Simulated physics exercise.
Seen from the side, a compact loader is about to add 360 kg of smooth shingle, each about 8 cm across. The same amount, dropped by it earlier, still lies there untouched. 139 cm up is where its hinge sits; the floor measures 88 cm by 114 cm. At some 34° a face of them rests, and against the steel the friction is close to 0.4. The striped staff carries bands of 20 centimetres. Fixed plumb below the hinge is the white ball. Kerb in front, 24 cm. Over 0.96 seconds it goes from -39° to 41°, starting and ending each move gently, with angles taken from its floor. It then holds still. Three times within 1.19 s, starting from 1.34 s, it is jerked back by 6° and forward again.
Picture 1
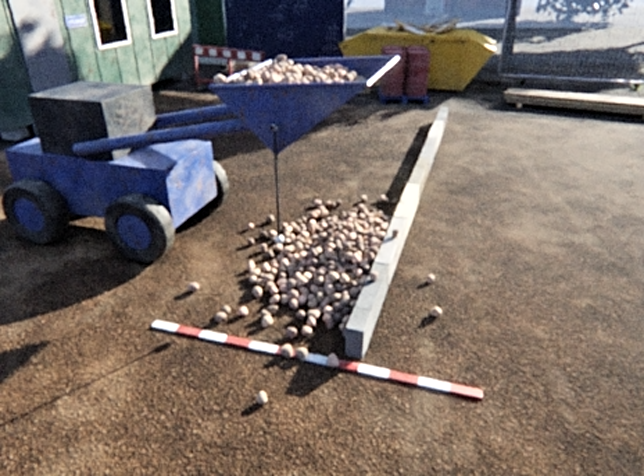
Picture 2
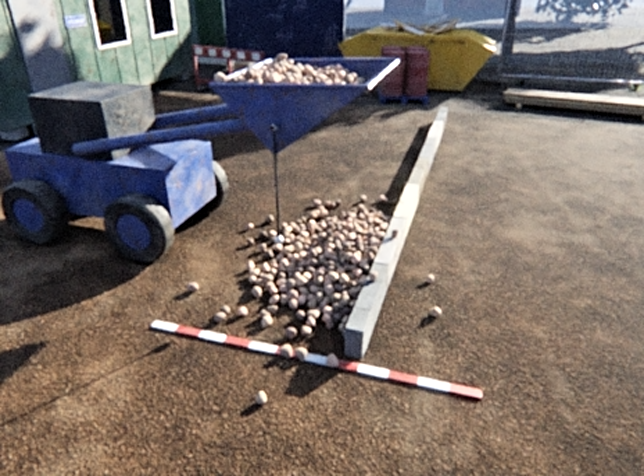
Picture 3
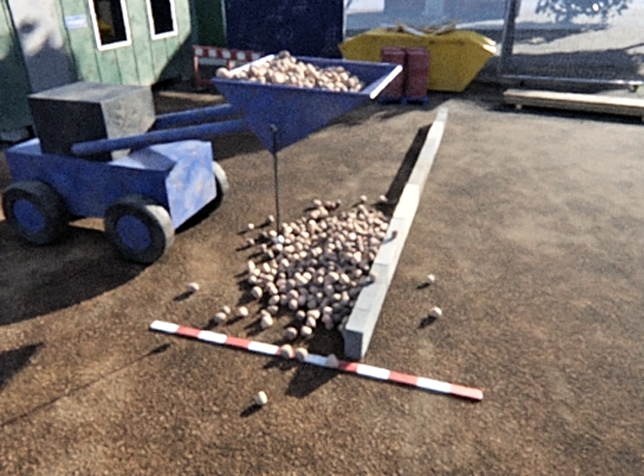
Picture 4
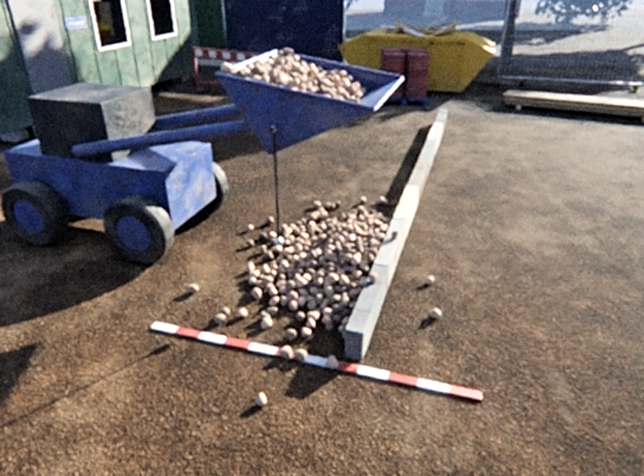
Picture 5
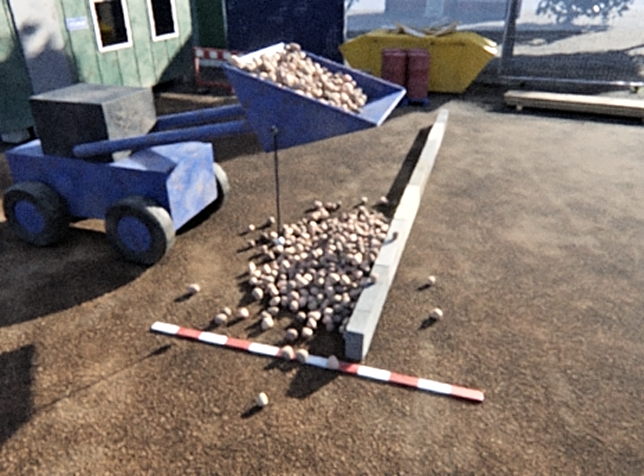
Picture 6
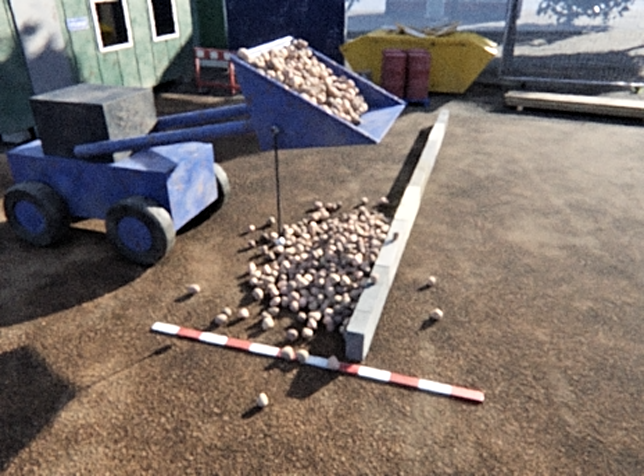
A blue wheeled loader slowly tilting its raised bucket of pale round stones forward above a pile lying beside a grey kerb.
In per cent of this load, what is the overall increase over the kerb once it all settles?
80 out of 100, about.
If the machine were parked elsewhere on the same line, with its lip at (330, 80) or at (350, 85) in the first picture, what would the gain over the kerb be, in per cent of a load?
Close to 35 per cent, followed by close to 55 per cent.
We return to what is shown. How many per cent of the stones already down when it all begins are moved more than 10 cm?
About 0 %.
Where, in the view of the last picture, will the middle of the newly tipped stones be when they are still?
(443, 275).
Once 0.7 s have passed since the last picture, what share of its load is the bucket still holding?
60 %.
Then, 0.3 s after the last picture the floor is at 29°; in per cent of one load, 100 in the bucket, 100 on this side of the kerb; the foremost stones are at (394, 263).
Then, 0.7 s after the last picture the floor is at 41°; in per cent of one load, 61 in the bucket, 137 on this side of the kerb, 2 over the kerb; the foremost stones are at (409, 243).
Then, 2.6 s after the last picture the floor is at 41°; in per cent of one load, 0 in the bucket, 120 on this side of the kerb, 80 over the kerb; the foremost stones are past the picture's edge.
Then, 5.2 s after the last picture the floor is at 41°; in per cent of one load, 0 in the bucket, 120 on this side of the kerb, 80 over the kerb; the foremost stones are past the picture's edge. Net gain over the kerb, 80.
